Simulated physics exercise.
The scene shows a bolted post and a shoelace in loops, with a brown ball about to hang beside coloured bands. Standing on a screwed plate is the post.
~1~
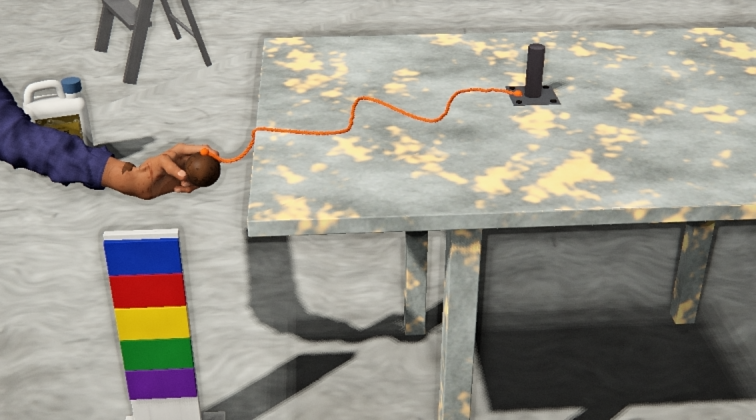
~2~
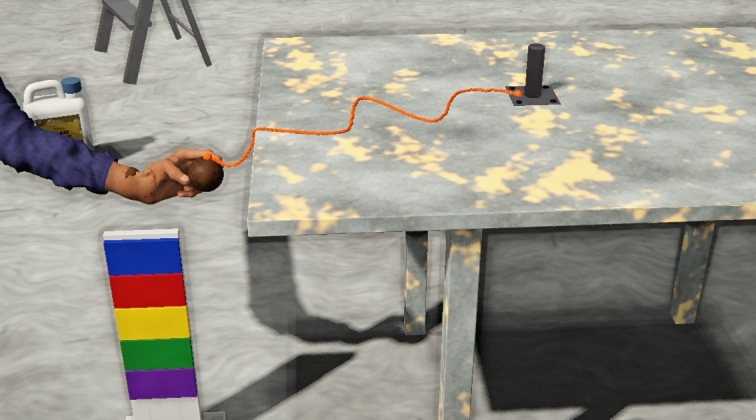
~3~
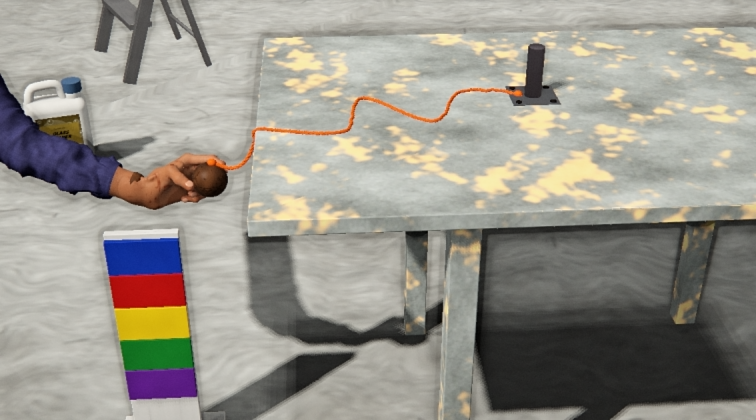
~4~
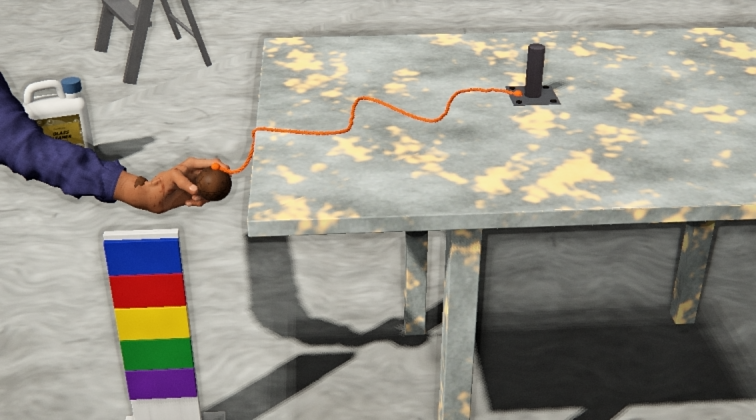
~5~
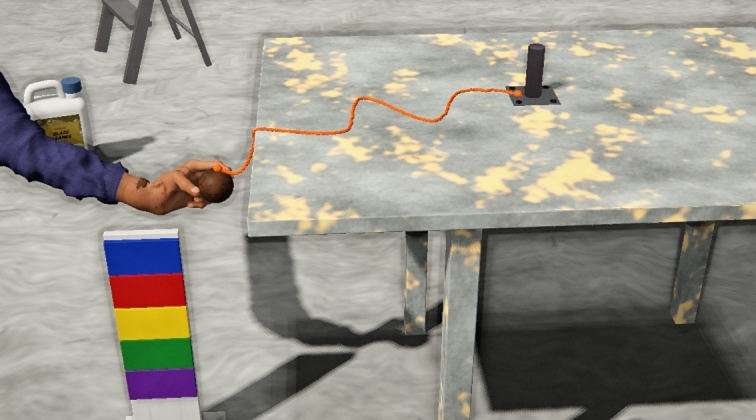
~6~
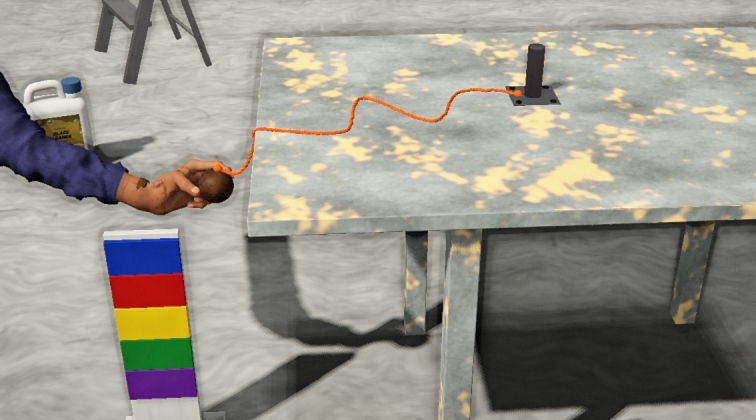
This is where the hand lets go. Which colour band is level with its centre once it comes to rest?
The yellow band.
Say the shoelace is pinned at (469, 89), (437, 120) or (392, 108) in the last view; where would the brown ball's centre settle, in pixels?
That would be (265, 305) for the first, (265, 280) for the second and (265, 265) for the third.
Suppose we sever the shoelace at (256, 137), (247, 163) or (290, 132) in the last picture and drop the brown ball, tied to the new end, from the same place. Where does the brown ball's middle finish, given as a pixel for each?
(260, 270), (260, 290), (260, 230).
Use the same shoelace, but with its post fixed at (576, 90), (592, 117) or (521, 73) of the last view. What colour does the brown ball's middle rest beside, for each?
Taking each post in turn, it's red, then red, then yellow.
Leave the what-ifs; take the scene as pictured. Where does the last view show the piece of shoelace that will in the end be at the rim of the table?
About (353, 112).
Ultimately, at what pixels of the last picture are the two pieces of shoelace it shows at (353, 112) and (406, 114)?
The first moves to (257, 126), the second to (349, 112).
Early on, ball near (255, 303); level with yellow.
Midway, ball near (276, 309); level with yellow.
Finally, ball near (269, 314); level with yellow. The yellow one.
